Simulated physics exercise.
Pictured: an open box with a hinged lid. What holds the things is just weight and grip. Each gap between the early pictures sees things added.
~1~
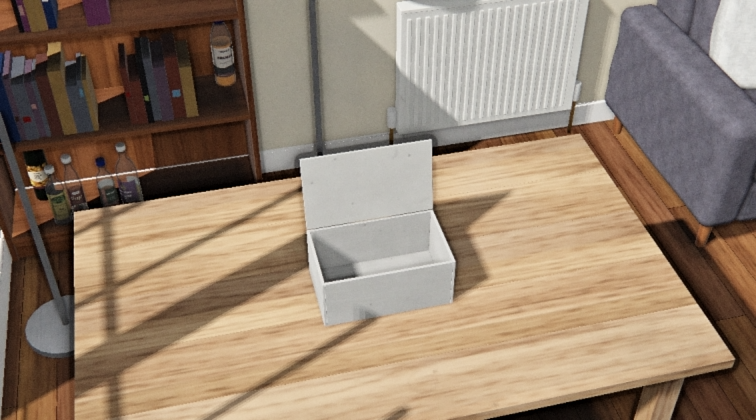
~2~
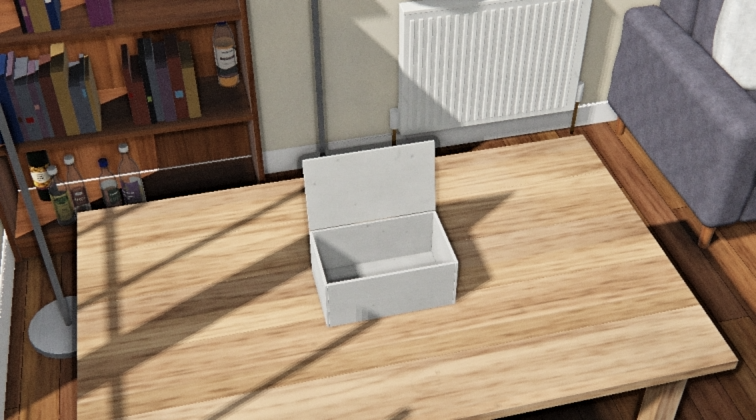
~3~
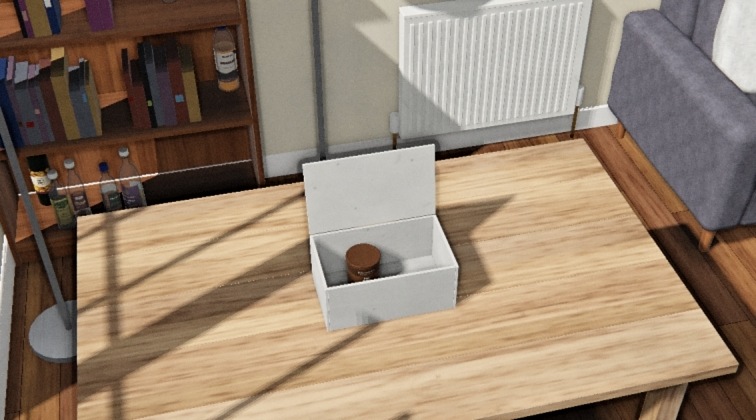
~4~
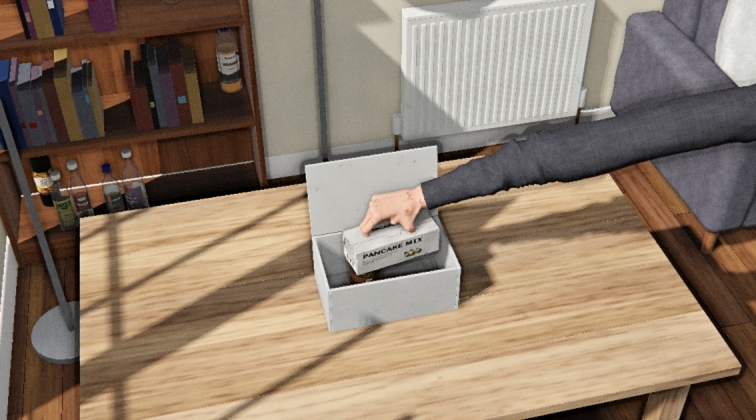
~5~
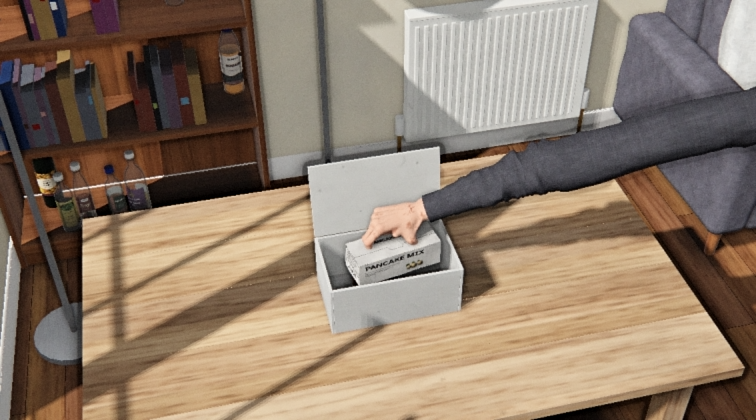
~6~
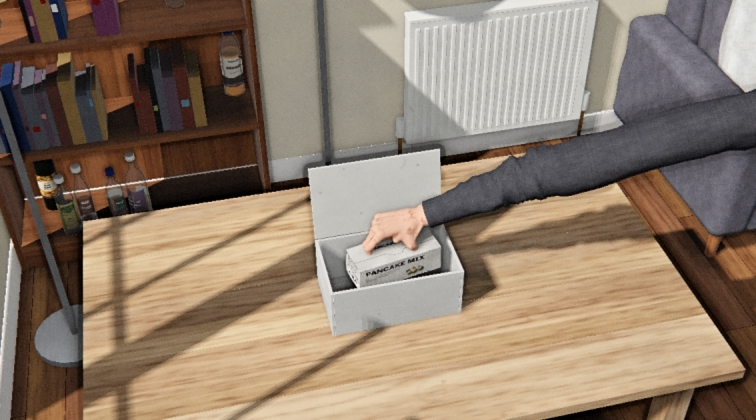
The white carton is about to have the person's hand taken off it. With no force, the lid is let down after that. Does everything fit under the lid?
I predict it will fully lower.
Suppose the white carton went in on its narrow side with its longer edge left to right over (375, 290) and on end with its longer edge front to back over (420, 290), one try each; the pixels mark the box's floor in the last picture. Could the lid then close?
The first attempt leaves the lid partly open, while the second leaves it partly open.
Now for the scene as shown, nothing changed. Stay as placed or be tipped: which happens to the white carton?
In the end, it winds up askew.
Then, 0.40 s on from there, white carton on its side near (393, 294).
Then, 1.30 s on from there, lid 75° above the rim; white carton on its side near (392, 297).
Then, 1.80 s on from there, lid 40° above the rim; white carton on its side near (392, 297).
Then, 2.10 s on from there, lid 13° above the rim; white carton on its side near (392, 297).
In the end, lid shut; toppled in the box, white carton; brown tin unmoved. At the end, from the last picture's camera, white carton near (392, 297).
